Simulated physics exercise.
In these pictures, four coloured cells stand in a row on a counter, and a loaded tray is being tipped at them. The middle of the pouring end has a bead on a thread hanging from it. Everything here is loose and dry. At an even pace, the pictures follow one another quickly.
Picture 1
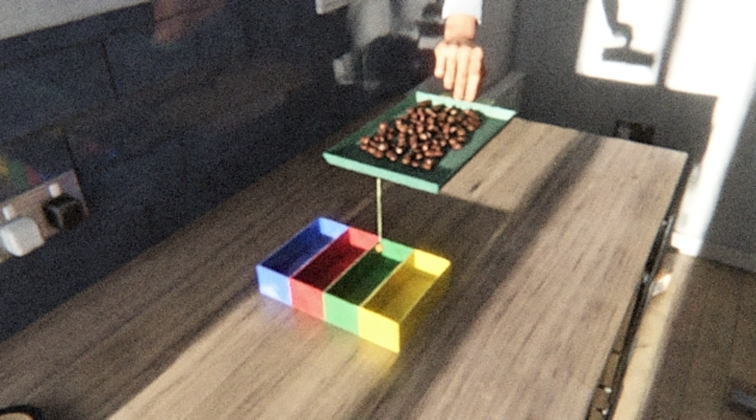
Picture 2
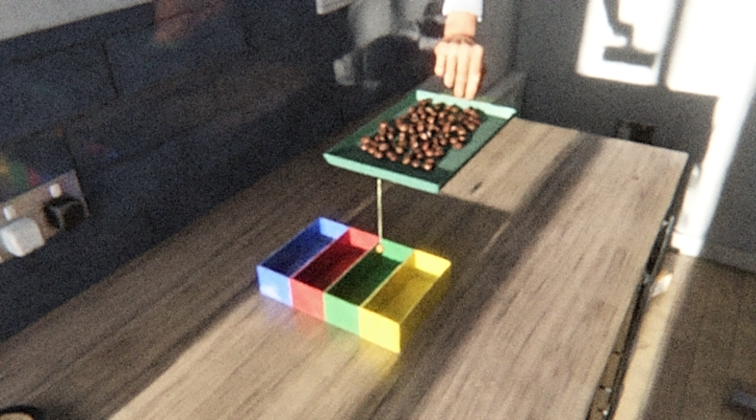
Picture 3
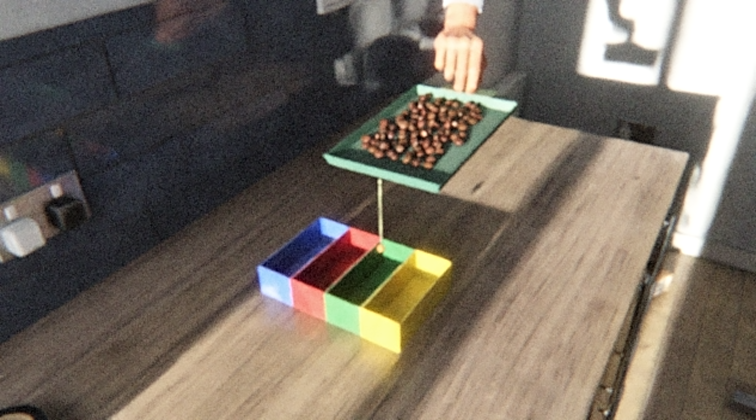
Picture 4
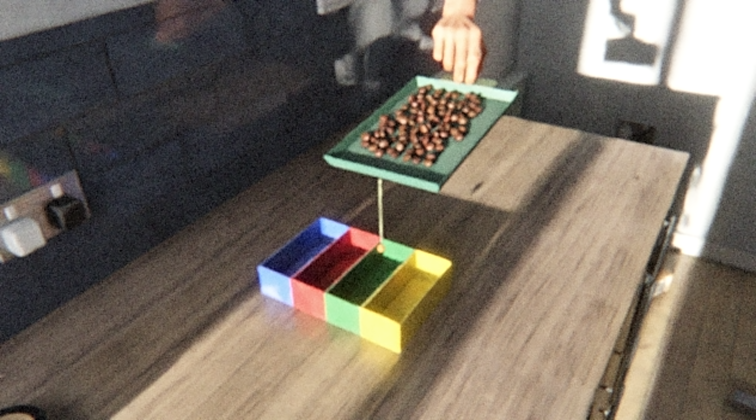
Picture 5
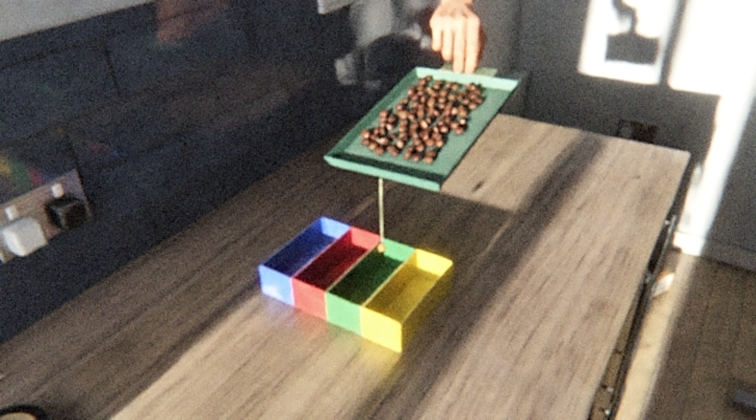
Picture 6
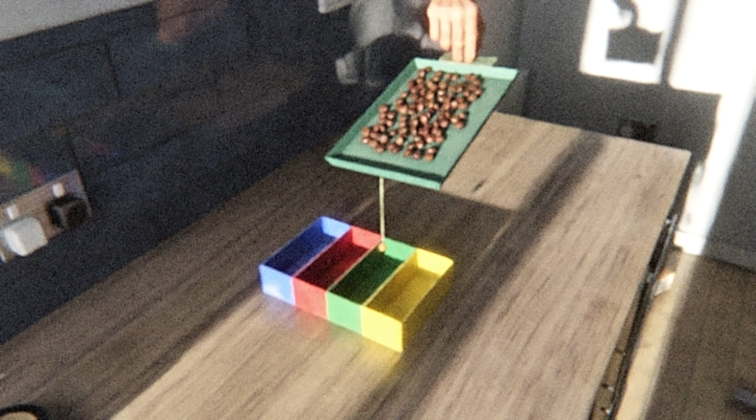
On a wooden counter, a hand gradually tilts a green tray of brown pieces above coloured cells.
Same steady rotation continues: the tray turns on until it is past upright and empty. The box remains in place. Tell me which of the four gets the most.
The red cell gets the most.
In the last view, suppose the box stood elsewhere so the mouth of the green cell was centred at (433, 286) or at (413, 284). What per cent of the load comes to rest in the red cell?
About 10 per cent first, then about 20 per cent.
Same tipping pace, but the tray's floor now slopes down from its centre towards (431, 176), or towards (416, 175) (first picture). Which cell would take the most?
Try 1 - the cell in yellow / try 2 - the yellow one.
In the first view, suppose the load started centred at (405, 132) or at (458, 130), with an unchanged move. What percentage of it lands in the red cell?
In order, 50 % then 40 %.
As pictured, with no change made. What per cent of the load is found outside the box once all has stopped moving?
It comes to some 0 in a hundred.
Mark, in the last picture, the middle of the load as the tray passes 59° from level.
In the last view, the load is centred near (361, 156).
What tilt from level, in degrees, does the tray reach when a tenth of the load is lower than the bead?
Around 65°, give or take.
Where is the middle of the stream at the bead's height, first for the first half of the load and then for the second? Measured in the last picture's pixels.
About (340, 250) to begin with, then about (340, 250).
Just after the last frame, tray tipped steeply; the larger part on the tray; just a few in the red cell; about a tenth falling or outside the box.
A moment on, tray tipped right over; roughly half on the tray; roughly a quarter in the red cell; about a tenth in the blue cell; about a tenth in the green cell; just a few in the yellow cell; about a tenth falling or outside the box.
Further on, tray tipped past a quarter turn; roughly half in the red cell; roughly a quarter in the blue cell; roughly a quarter in the green cell; about a tenth in the yellow cell; just a few falling or outside the box.
When it is over, tray tipped past a quarter turn; roughly half in the red cell; roughly a quarter in the blue cell; roughly a quarter in the green cell; about a tenth in the yellow cell; just a few outside the box.
